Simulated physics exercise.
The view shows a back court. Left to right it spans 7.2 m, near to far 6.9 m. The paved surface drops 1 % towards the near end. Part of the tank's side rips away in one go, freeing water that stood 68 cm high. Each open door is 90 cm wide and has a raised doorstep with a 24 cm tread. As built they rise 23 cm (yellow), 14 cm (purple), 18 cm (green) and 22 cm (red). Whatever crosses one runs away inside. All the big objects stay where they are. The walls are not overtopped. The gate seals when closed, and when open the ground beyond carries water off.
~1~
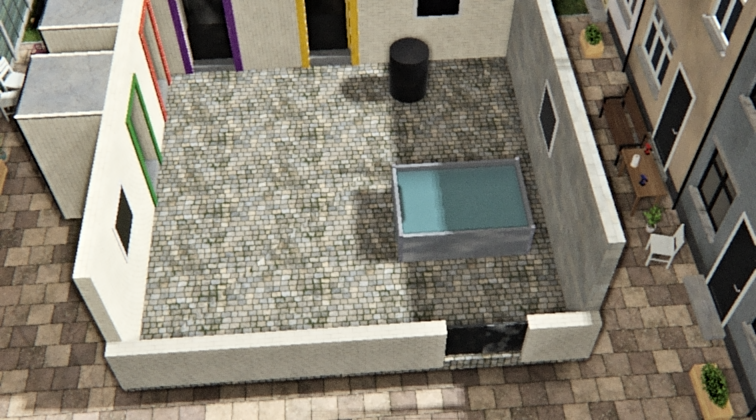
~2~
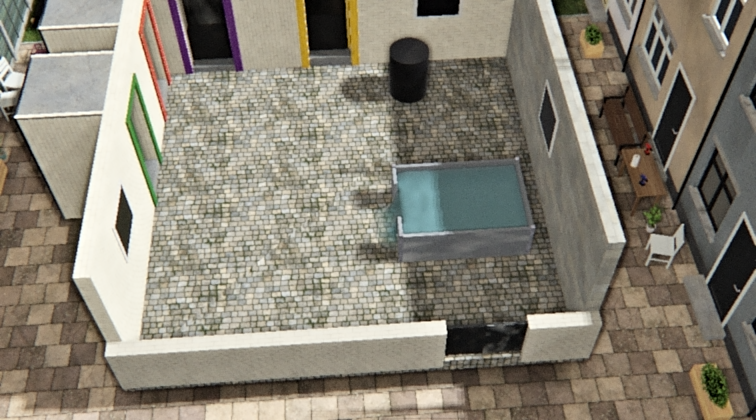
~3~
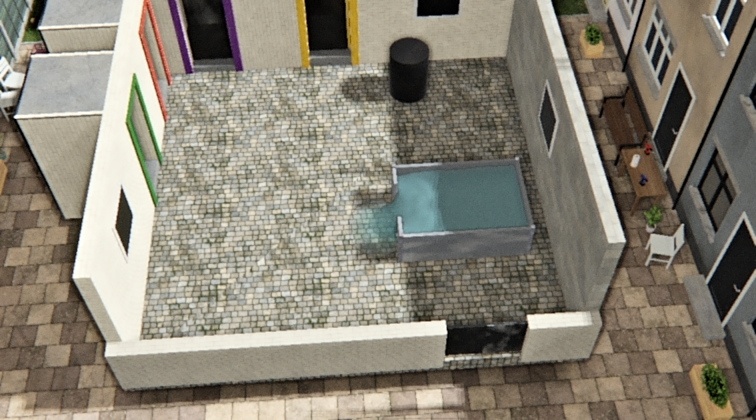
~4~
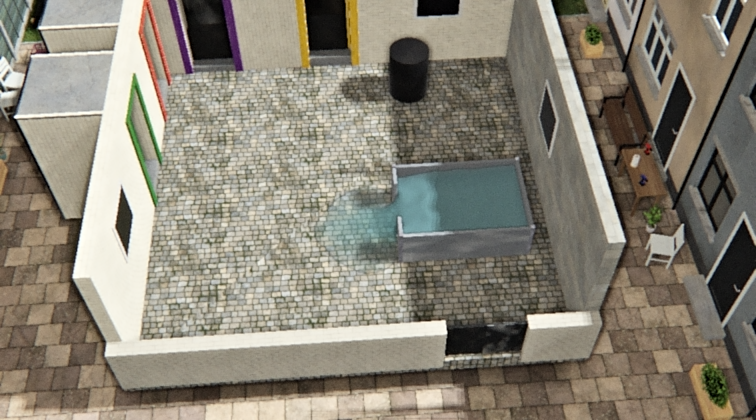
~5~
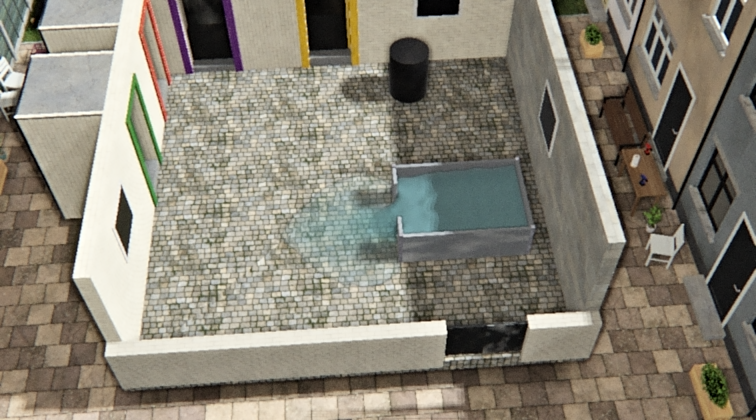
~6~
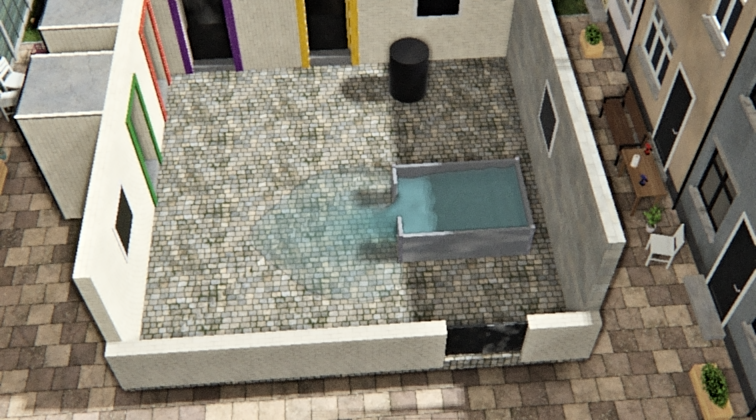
We see a walled, paved courtyard with a rectangular tank of still water near the right wall; the tank's left side opens, and water pours out, spreading leftward across the paving in a widening, thinning sheet.
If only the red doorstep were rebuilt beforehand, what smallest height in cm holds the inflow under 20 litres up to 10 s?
At least 6 cm or so.
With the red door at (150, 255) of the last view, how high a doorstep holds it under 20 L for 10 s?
About 13.0 cm.
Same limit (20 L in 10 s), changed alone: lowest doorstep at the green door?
About 11.0 cm at green.
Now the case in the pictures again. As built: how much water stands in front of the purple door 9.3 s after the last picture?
Roughly 5.5 cm deep.
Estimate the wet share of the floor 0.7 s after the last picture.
Near 30 per cent is wet.
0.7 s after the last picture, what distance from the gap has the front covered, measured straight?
About 4.6 m.
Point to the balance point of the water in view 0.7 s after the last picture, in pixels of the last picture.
Near (416, 226).
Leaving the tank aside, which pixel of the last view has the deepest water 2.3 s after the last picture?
At about (137, 367).
Then, 0.7 s after the last picture water covers 30 % of the floor, deepest (37 cm) near (390, 227); it has not reached the red door.
Then, 2.3 s after the last picture water covers 50 % of the floor, deepest (30 cm) near (137, 367); 7 cm at the red door, 0 litres in over its 22 cm doorstep.
Then, 9.3 s after the last picture water covers 85 % of the floor, deepest (9 cm) near (140, 338); 6 cm at the red door, 0 litres in over its 22 cm doorstep.
At the red door as built, the water peaked near 9 cm, 4.5 s after the last picture.
Run again over the same 10 s with other heights there, 31 litres in over 5 cm, 9 litres over 7 cm. The limit of 20 litres is kept from about 6 cm up.
